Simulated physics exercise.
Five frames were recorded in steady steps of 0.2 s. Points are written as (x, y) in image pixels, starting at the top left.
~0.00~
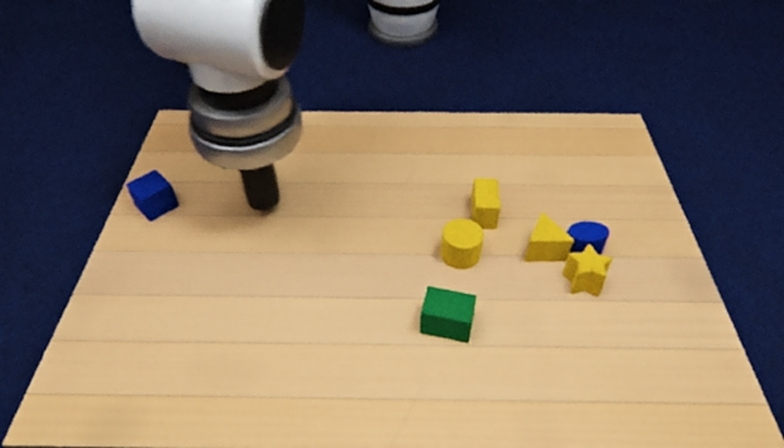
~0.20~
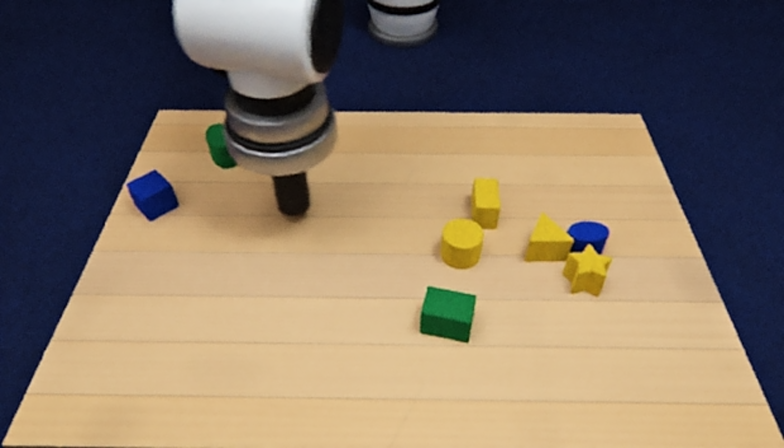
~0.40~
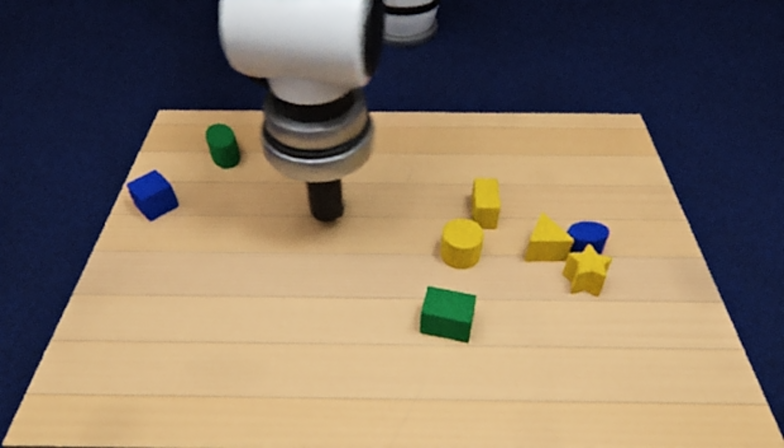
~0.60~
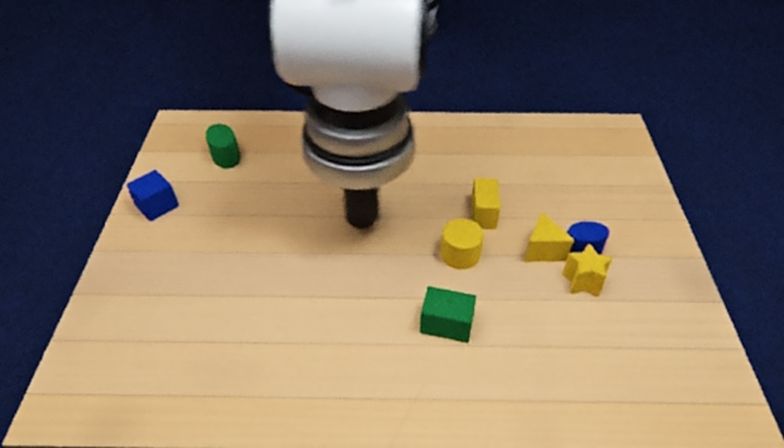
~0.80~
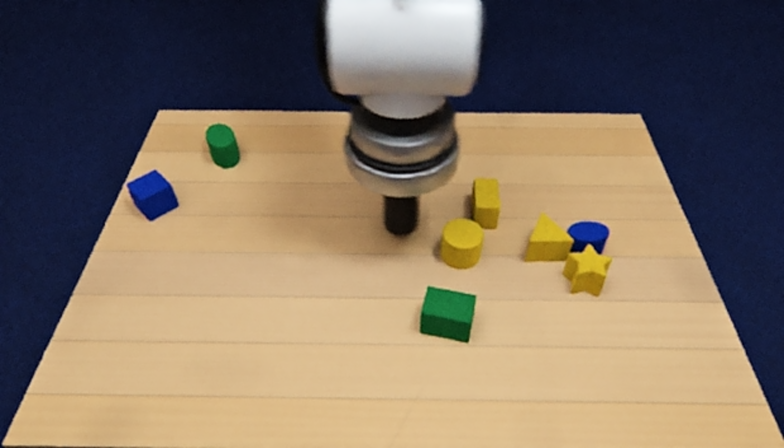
On a light wooden board against a dark blue backdrop, a white robot arm holds its dark tip near the left side, among scattered blue, green and yellow blocks. The arm glides steadily right, uncovering a green cylinder behind it, and nears the yellow round block while every block stays still.
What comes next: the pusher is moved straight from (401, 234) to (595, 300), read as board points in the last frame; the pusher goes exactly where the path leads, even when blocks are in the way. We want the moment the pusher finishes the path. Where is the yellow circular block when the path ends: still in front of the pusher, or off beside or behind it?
Final position: Ahead.
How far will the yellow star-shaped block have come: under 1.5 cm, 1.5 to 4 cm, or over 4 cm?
Goes 1.5 to 4 cm.
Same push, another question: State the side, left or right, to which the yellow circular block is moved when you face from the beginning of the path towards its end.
Off to the right side.
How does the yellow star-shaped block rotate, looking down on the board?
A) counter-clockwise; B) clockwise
A - counter-clockwise.
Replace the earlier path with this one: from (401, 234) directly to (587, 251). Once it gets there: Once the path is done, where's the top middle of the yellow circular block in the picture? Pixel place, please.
It is at (505, 251).
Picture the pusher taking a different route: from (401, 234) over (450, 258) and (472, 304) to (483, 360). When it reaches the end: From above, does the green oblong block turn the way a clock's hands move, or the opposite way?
Its spin: Clockwise.
What follows on the original path. One third of the way, pusher (465, 246); yellow circular block (503, 246).
Two thirds of the way, pusher (529, 267); yellow circular block (569, 273); blue oval block (592, 229); yellow star-shaped block (600, 261), turned 15° anticlockwise.
At the end, pusher (599, 291); yellow circular block (635, 308); yellow triangular piece unmoved; blue oval block (592, 229); yellow star-shaped block (625, 262), turned 100° anticlockwise.
